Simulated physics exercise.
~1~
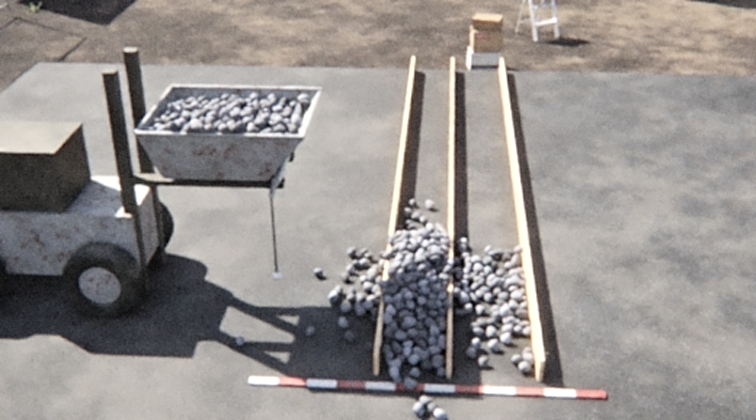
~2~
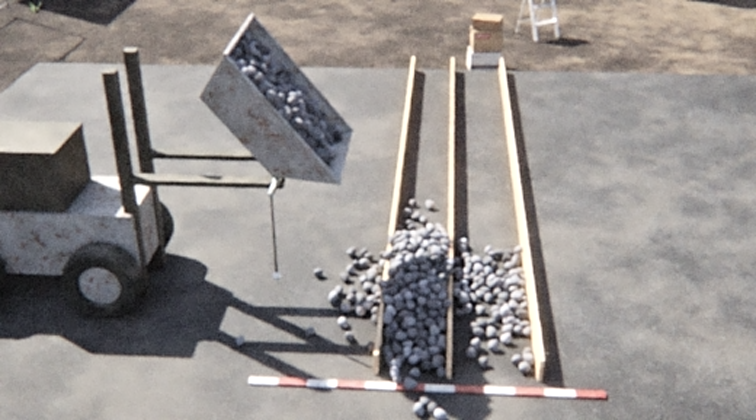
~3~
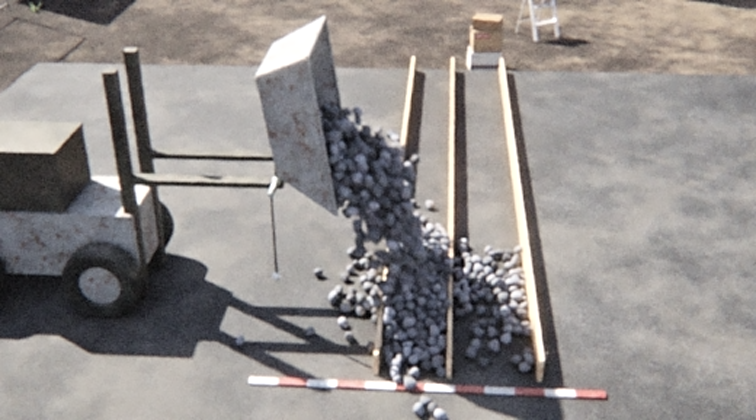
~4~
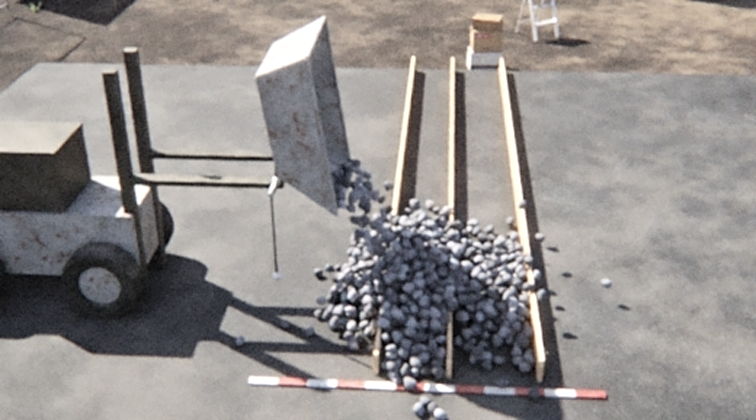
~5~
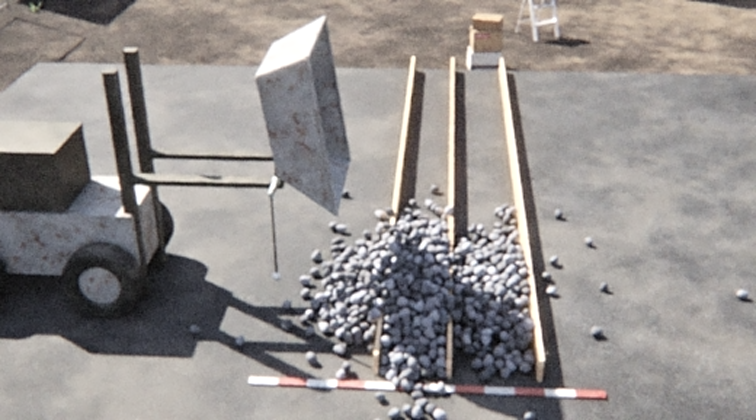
Forklift tipping a skip of grey cobbles onto an earlier heap across wooden planks, the stones spreading rightward until the skip hangs empty.
